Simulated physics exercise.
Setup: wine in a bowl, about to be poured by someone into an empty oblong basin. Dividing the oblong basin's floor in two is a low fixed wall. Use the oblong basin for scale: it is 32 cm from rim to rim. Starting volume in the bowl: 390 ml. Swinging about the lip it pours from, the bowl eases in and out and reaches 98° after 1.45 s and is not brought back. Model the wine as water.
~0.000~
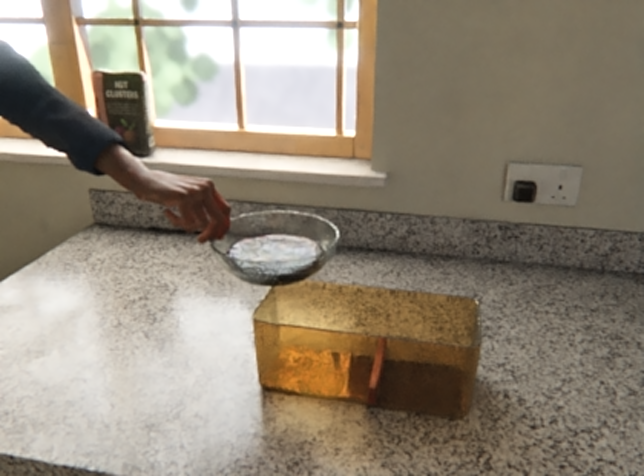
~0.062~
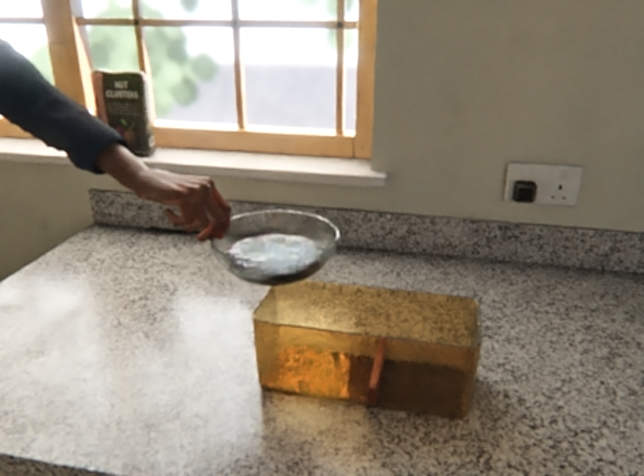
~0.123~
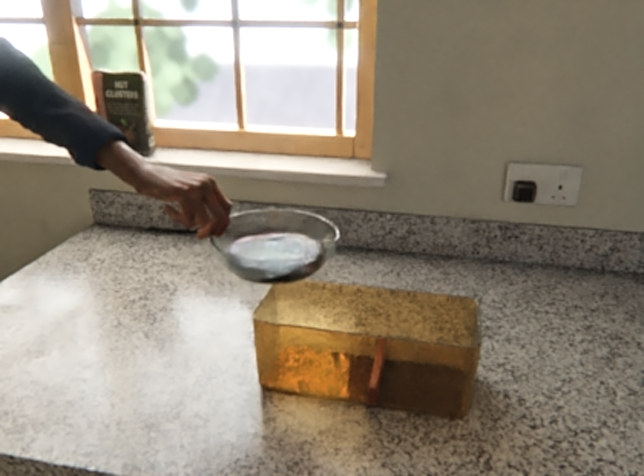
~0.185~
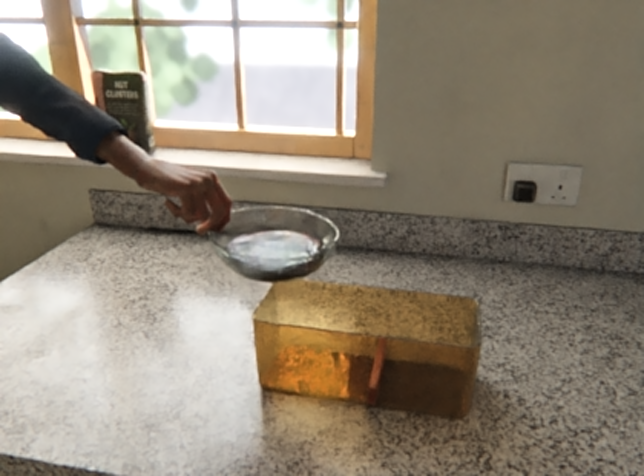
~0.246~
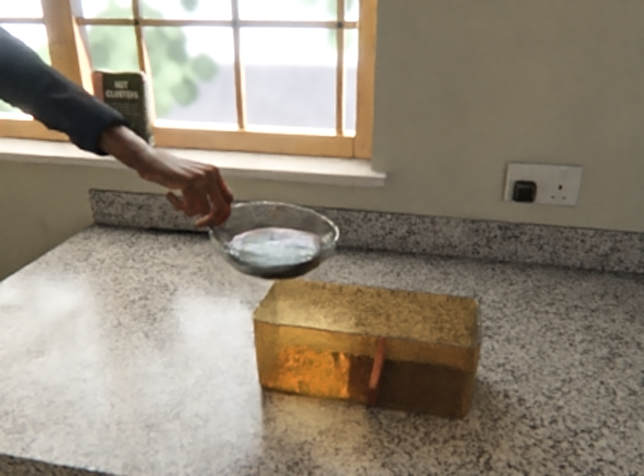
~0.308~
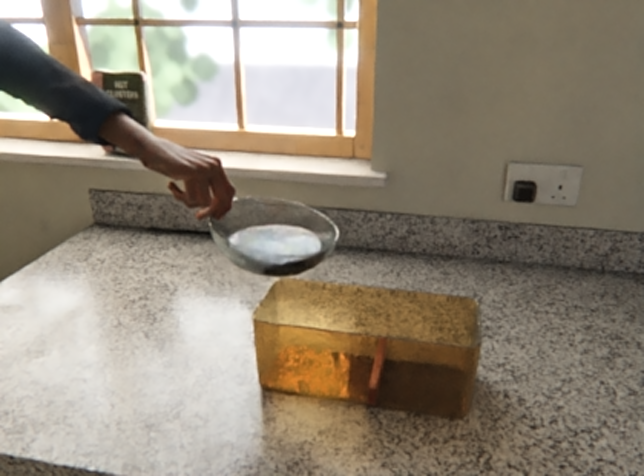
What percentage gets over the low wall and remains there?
85 %.
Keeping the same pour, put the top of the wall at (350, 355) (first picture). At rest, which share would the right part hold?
That would be about 95 in a hundred, I'd say.
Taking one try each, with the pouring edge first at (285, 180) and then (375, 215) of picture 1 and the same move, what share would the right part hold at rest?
I'd say 10 percent on the first go, 90 percent on the next.
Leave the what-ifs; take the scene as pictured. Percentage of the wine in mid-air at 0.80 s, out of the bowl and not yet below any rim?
It comes to about 34 percent.
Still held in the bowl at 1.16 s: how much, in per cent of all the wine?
About 0 % is still there.
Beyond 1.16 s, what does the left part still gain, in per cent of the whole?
About 2 percent.
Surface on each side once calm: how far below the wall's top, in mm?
Left about 28 mm, right about 10 mm.
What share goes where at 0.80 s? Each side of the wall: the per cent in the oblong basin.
I'd say some 10 on the left and some 1 on the right.
Then, 0.80 s in, the tilt is 57° and 55 per cent is still to pour, 9 is left of the wall and 1 right of it.
Then, 1.16 s in, the tilt is 89° and 0 per cent is still to pour, 13 is left of the wall and 77 right of it.
Then, 1.54 s in, the tilt is 98° and 0 per cent is still to pour, 13 is left of the wall and 87 right of it.
Then, 1.95 s in, the tilt is 98° and 0 per cent is still to pour, 15 is left of the wall and 85 right of it.
Finally, 15 per cent lies left of the wall, 85 right of it and 0 outside.
